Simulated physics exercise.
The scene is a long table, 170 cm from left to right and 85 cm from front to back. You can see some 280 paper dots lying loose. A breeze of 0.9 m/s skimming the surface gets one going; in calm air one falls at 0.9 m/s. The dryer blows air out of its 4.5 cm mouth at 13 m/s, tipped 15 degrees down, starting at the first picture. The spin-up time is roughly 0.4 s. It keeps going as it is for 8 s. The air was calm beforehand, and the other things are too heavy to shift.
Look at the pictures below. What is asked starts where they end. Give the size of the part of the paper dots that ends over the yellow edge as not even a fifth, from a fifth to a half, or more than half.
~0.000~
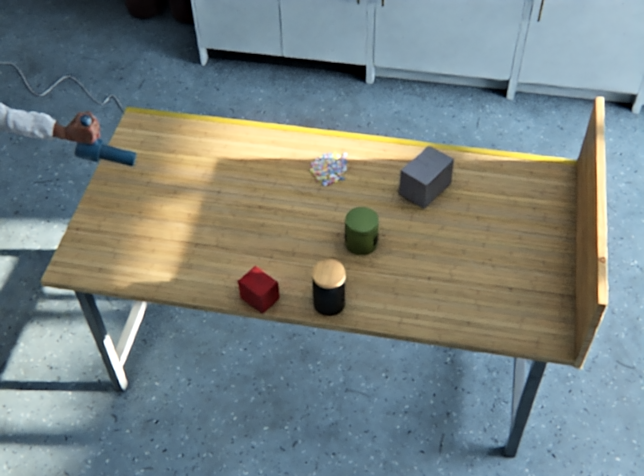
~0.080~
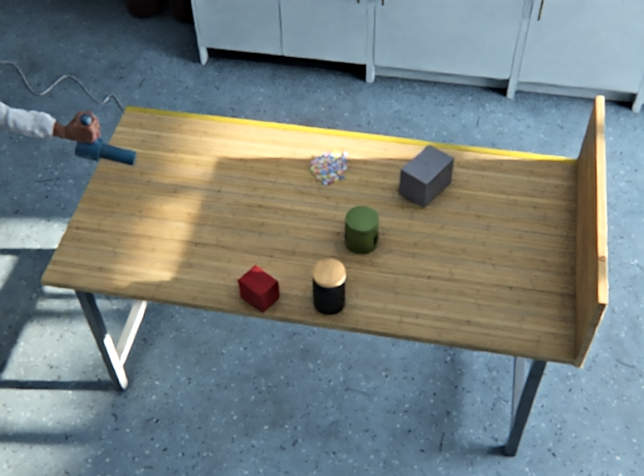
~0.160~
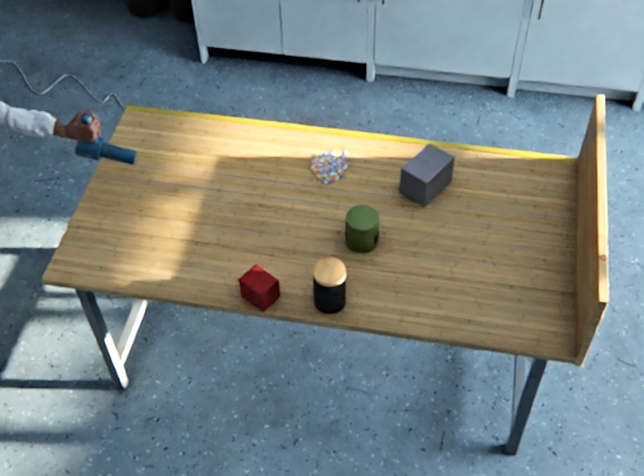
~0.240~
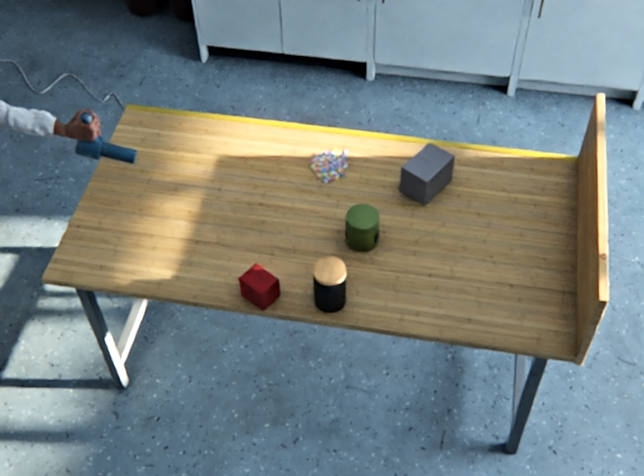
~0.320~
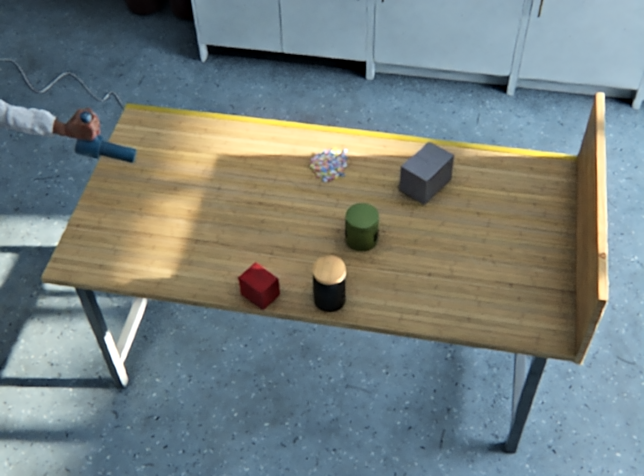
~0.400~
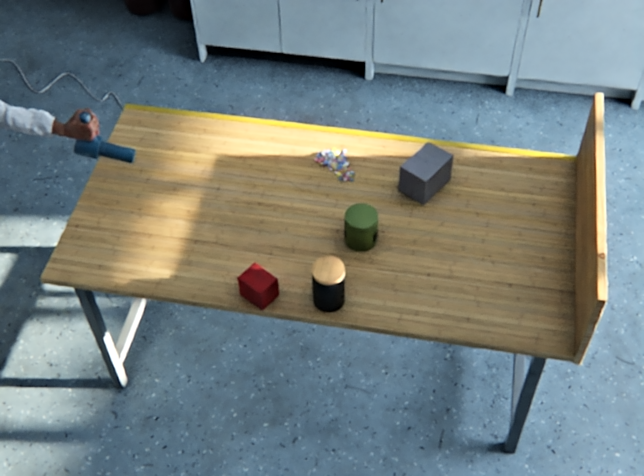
The part of the paper dots that ends over the yellow edge is more than half.
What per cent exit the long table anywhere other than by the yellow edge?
I would say close to 0 %.
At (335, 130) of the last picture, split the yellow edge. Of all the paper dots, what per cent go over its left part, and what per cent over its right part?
0 % left and 100 % right.
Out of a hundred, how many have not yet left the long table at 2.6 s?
I'd say close to 5 % are still there.
After 1.6 s, 6 % are on the move or not yet settled, 94 % are over the yellow edge.
After 2.6 s, 5 % are on the move or not yet settled, 95 % are over the yellow edge.
After 4.4 s, 4 % are on the move or not yet settled, 96 % are over the yellow edge.
After 8.0 s, at the end, 98 % are over the yellow edge.
